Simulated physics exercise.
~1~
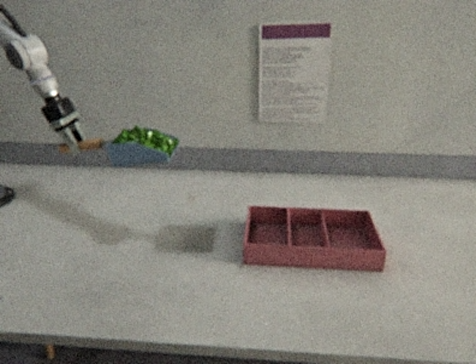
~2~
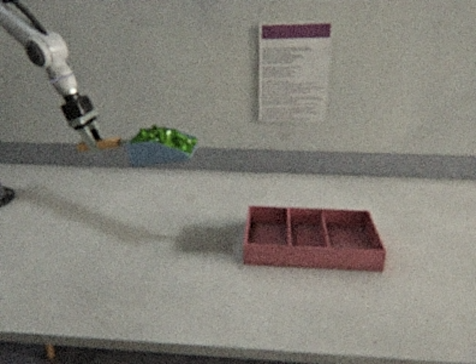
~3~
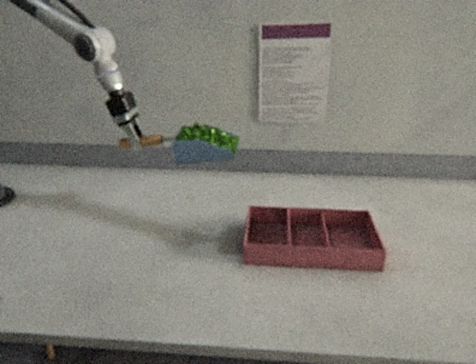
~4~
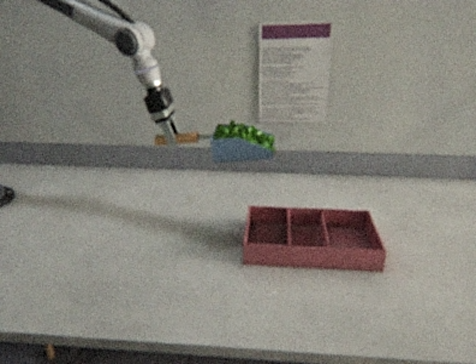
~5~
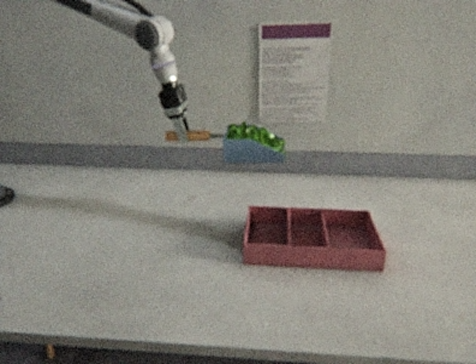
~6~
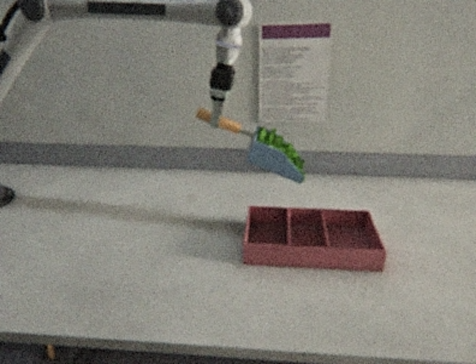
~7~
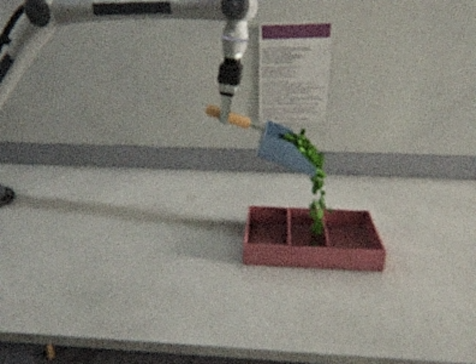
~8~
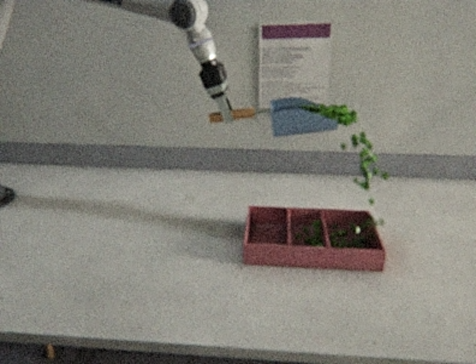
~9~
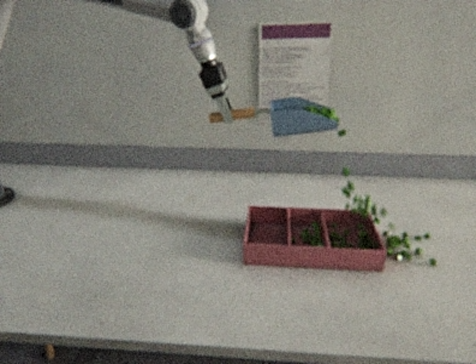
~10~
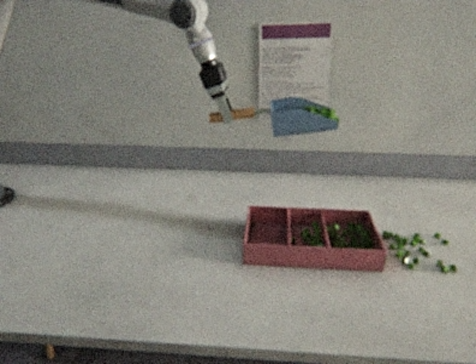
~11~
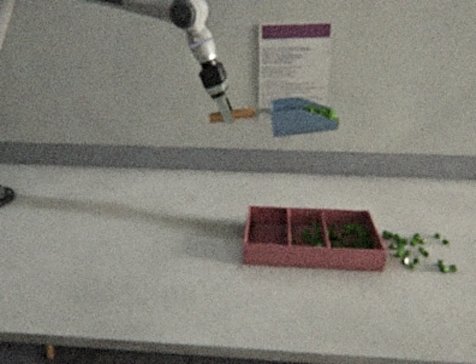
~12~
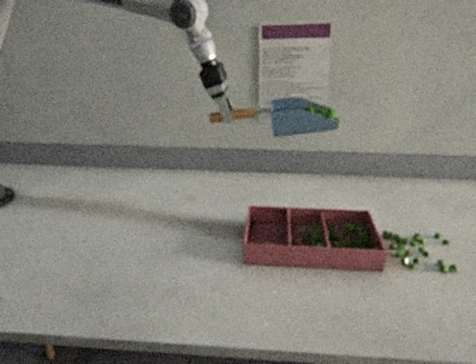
Robot arm carrying a scoop of green pieces right and tipping it over a divided red tray, some scattering on the table.
